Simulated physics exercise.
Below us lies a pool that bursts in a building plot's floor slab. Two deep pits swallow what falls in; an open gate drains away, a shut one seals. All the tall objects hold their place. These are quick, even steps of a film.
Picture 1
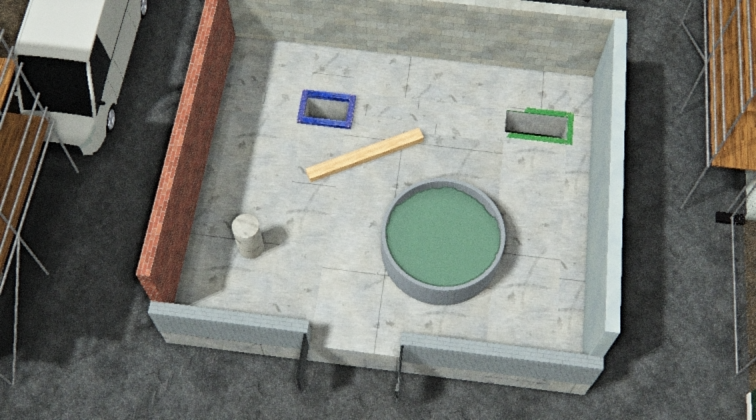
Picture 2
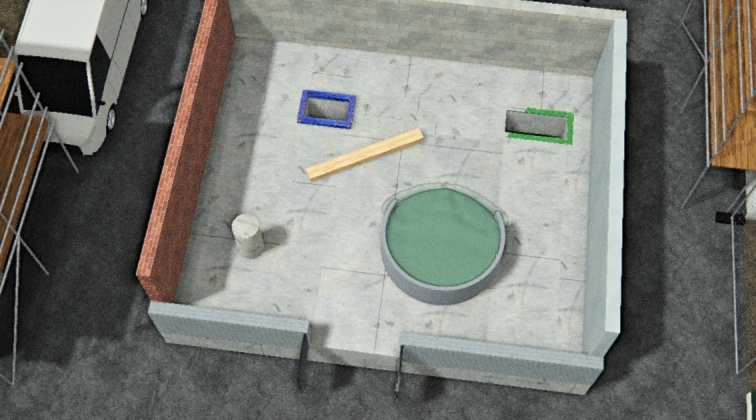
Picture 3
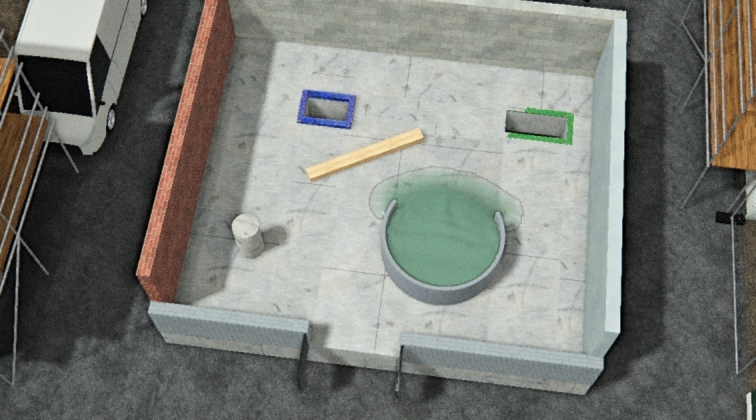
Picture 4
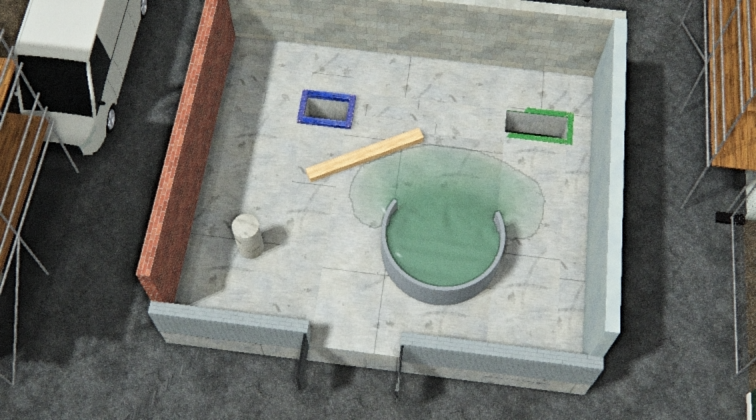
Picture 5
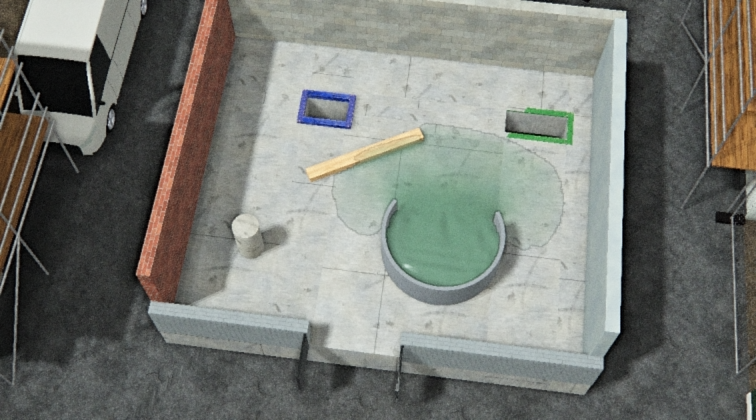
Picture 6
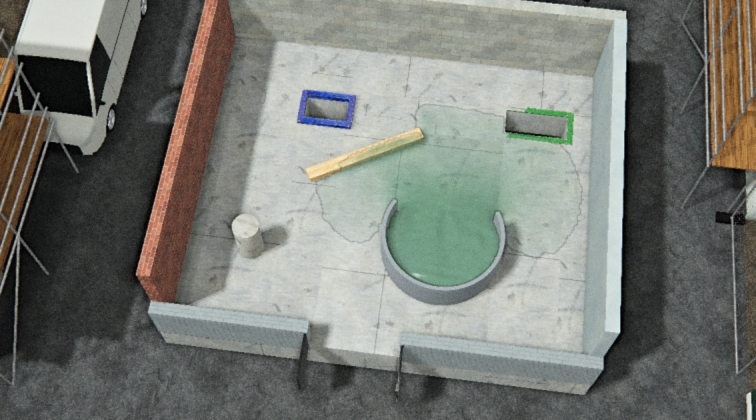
A round tank opens on its far side and green water spreads across the pale floor.
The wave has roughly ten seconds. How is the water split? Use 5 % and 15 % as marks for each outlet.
In the end: The gate takes not even 5 %; the green pit takes above 15 %; the blue pit takes not even 5 %.
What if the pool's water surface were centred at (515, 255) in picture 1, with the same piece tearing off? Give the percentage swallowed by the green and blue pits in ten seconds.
In per cent: Green 50, blue 0.
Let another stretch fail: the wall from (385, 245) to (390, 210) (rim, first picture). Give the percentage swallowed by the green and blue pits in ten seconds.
In per cent: Green 2, blue 0.
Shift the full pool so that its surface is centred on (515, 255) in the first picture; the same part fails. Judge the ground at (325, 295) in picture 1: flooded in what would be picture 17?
Answer: Clear.
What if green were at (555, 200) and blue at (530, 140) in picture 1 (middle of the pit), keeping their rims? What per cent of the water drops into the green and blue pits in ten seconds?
In per cent: Green 30, blue 8.
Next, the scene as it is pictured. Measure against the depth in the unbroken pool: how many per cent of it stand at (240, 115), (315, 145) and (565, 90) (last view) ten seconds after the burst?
In that order: 2, 4 and 6 per cent.
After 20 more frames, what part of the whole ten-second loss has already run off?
Roughly 45 per cent.
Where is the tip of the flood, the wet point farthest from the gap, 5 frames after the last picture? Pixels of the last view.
Close to (591, 84).
A moment on, water covers 35 % of the floor; the gate 0 %, the green pit 5 %, the blue pit 0 %.
Next, water covers 45 % of the floor; the gate 0 %, the green pit 11 %, the blue pit 0 %.
Then, water covers 60 % of the floor; the gate 0 %, the green pit 20 %, the blue pit 0 %.
Later, water covers 85 % of the floor; the gate 1 %, the green pit 35 %, the blue pit 0 %.
In the end, water covers 95 % of the floor; the gate 2 %, the green pit 44 %, the blue pit 0 %.
